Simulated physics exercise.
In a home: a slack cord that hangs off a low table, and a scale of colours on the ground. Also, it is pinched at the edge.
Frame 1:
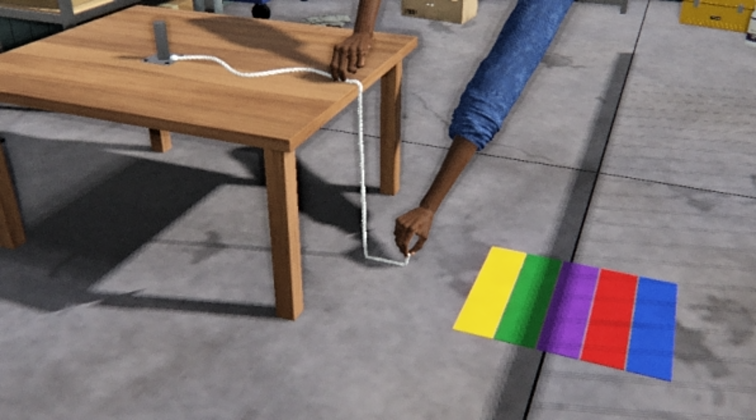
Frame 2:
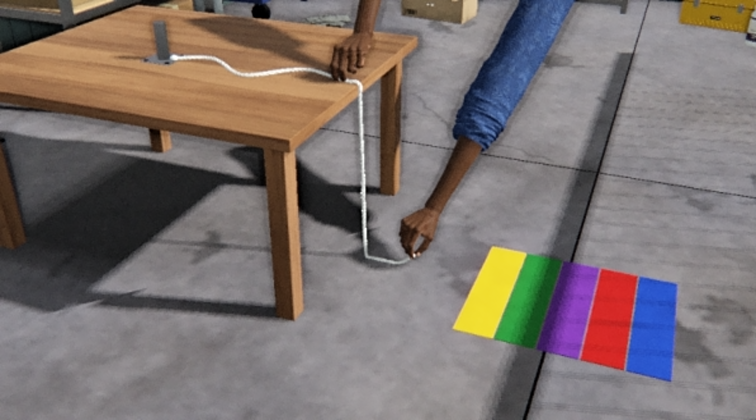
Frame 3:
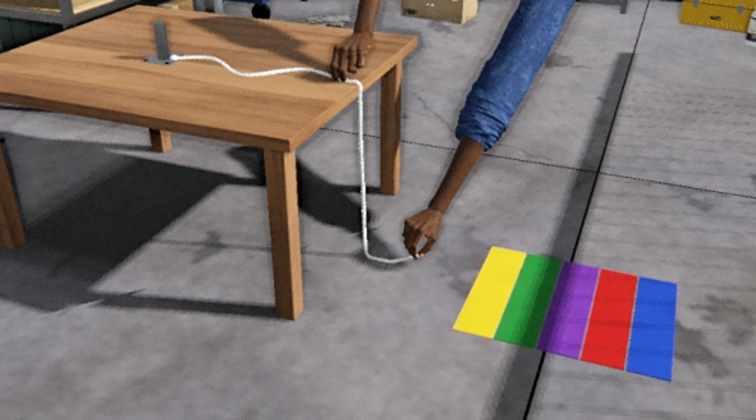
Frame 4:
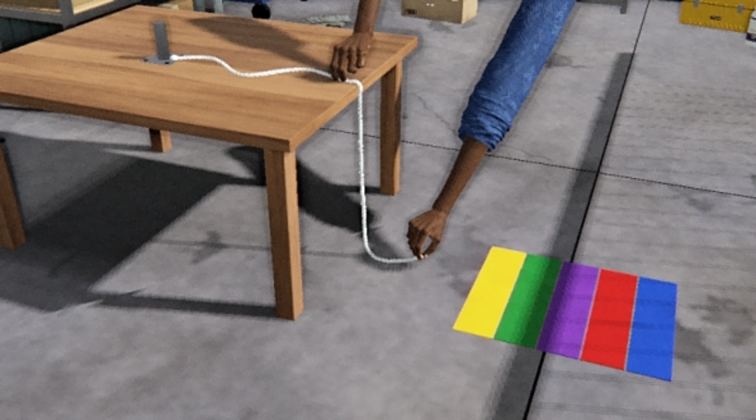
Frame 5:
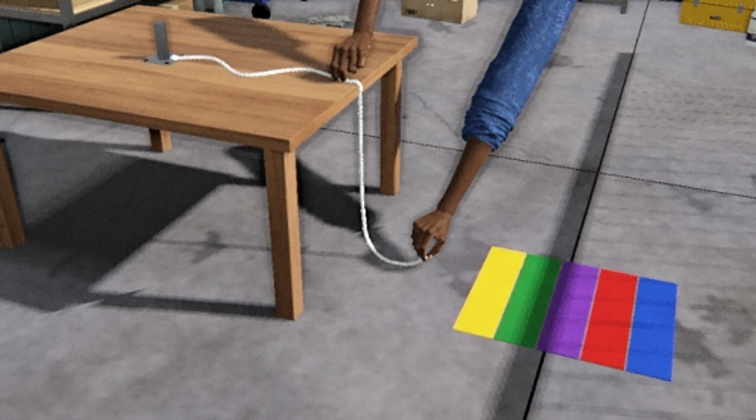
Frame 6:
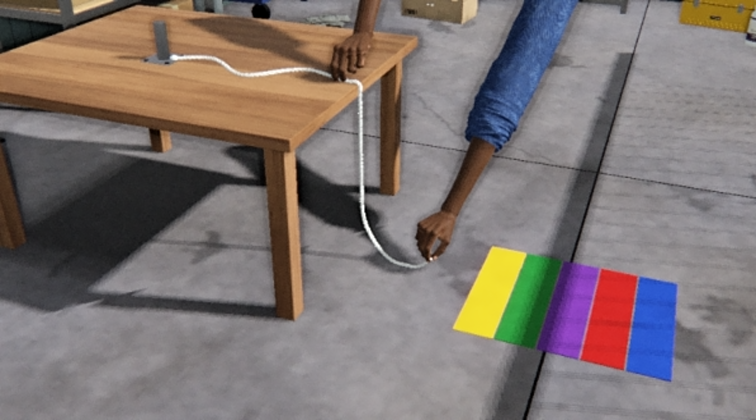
In a workshop with a concrete floor, one hand pressed a white cord at a wooden table's edge while another drew its low end slightly right, toward a striped colour mat, and the hanging part curved.
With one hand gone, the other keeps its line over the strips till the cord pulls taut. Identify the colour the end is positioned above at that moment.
It is positioned above purple.
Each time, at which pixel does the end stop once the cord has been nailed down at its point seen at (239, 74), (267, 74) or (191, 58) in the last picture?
Estimated pixels in sequence: (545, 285), (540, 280) and (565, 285).
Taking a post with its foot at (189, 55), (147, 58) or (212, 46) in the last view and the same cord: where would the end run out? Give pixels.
First close to (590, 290), next close to (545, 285), last close to (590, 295).
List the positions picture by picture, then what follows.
The first picture shows end (409, 254); yellow (480, 317); green (520, 326); purple (562, 336); red (605, 346); blue (651, 356).
The second picture shows end (414, 255); cord through (208, 58) (245, 75) (319, 72) (360, 112) (363, 179) (365, 245).
The third picture shows end (418, 256).
The fourth picture shows end (422, 257); cord through (208, 58) (245, 75) (319, 72) (360, 112) (362, 179) (366, 245).
The fifth picture shows end (426, 258).
The sixth picture shows end (431, 259); cord through (208, 58) (245, 75) (319, 72) (360, 112) (361, 179) (376, 245).
A little later, end near (499, 273); over yellow.
Next, end near (542, 282); over green.
When it is tight, end near (569, 288); over purple. It gets as far as the purple strip.
